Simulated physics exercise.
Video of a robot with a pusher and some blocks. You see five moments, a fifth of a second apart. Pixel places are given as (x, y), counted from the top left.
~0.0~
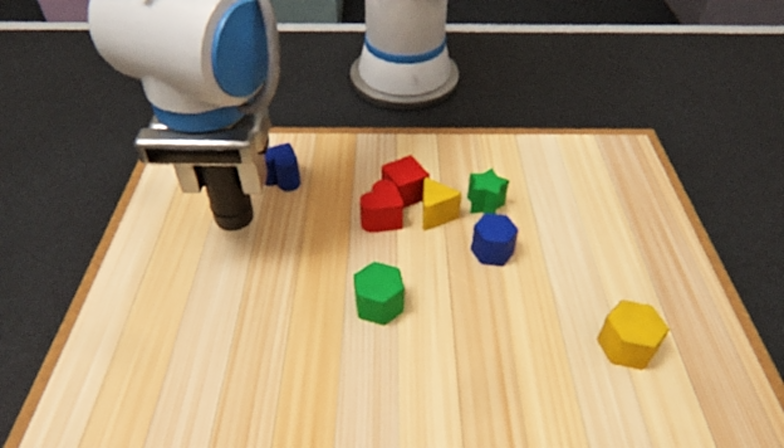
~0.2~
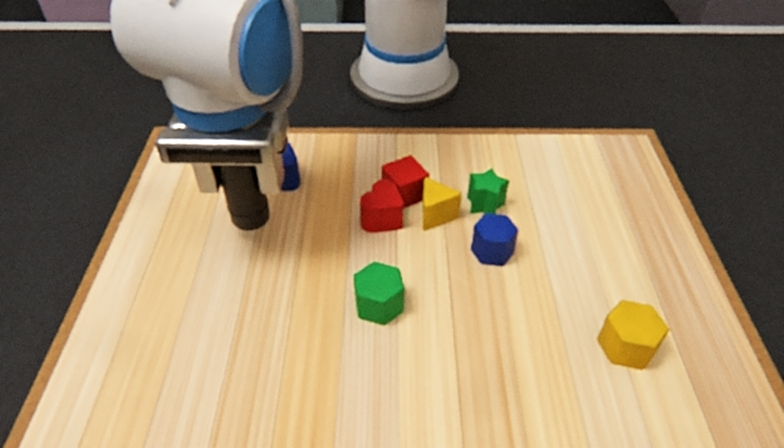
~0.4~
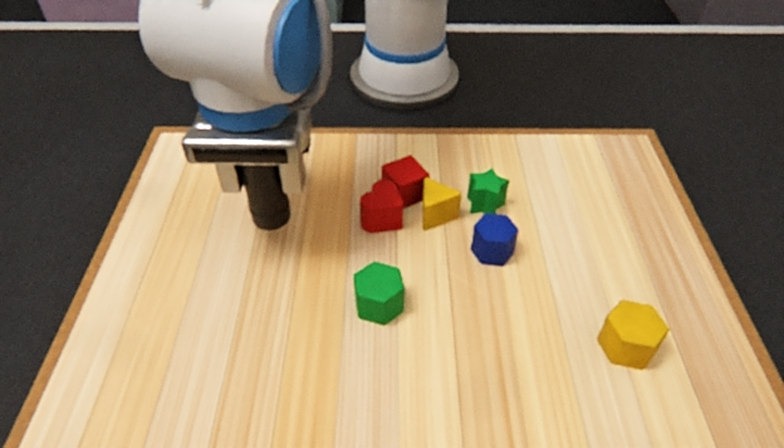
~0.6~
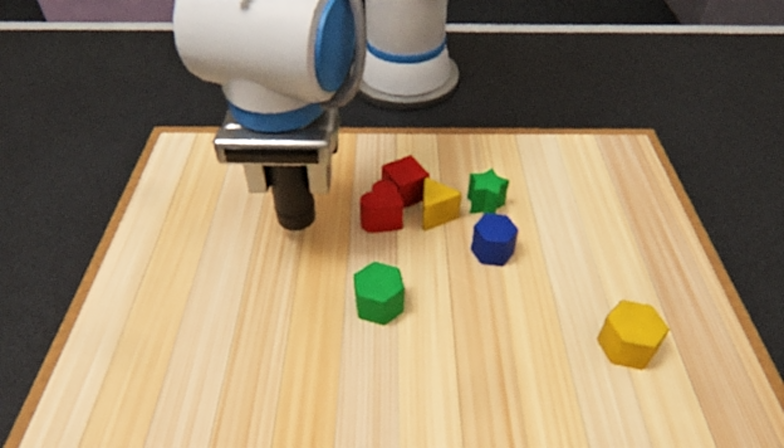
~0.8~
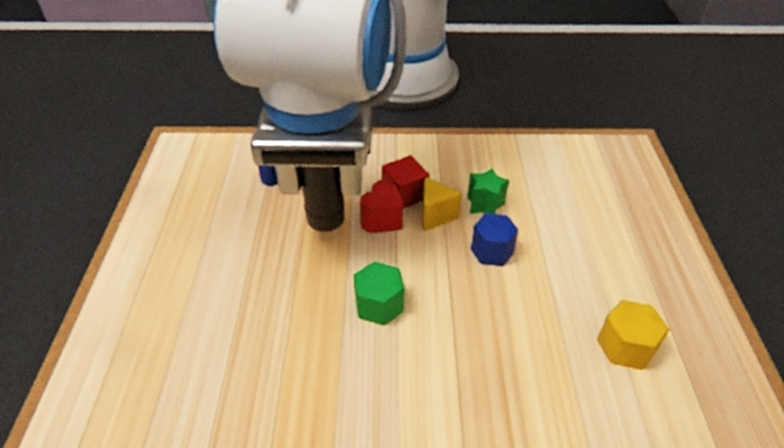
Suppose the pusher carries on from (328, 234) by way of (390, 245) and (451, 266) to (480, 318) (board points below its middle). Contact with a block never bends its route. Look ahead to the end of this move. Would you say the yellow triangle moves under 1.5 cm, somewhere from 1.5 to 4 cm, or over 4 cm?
It goes hardly anywhere, under 1.5 cm.
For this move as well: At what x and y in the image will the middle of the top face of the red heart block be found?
It will end up at (413, 194).
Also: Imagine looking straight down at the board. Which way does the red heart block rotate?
Its spin: Anticlockwise.
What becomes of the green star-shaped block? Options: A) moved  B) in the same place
The one that fits is B, in the same place.
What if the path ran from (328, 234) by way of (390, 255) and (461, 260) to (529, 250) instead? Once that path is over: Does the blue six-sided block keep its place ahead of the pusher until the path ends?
I expect so.
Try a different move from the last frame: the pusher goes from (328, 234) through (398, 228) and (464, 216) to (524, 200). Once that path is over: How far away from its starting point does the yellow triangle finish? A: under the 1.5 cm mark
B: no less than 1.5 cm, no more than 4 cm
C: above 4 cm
C
What follows on the original path. One third of the way, pusher (392, 231); red heart block (409, 193), turned 50° anticlockwise; red square (411, 165), turned 15° anticlockwise; yellow triangle (446, 188).
Two thirds of the way, pusher (452, 251); red heart block (413, 194), turned 70° anticlockwise; red square (411, 165), turned 15° anticlockwise; yellow triangle (447, 187).
At the end, pusher (483, 303); red heart block (413, 194), turned 70° anticlockwise; red square (411, 165), turned 15° anticlockwise; yellow triangle (447, 187); green star-shaped block in place; blue six-sided block in place.
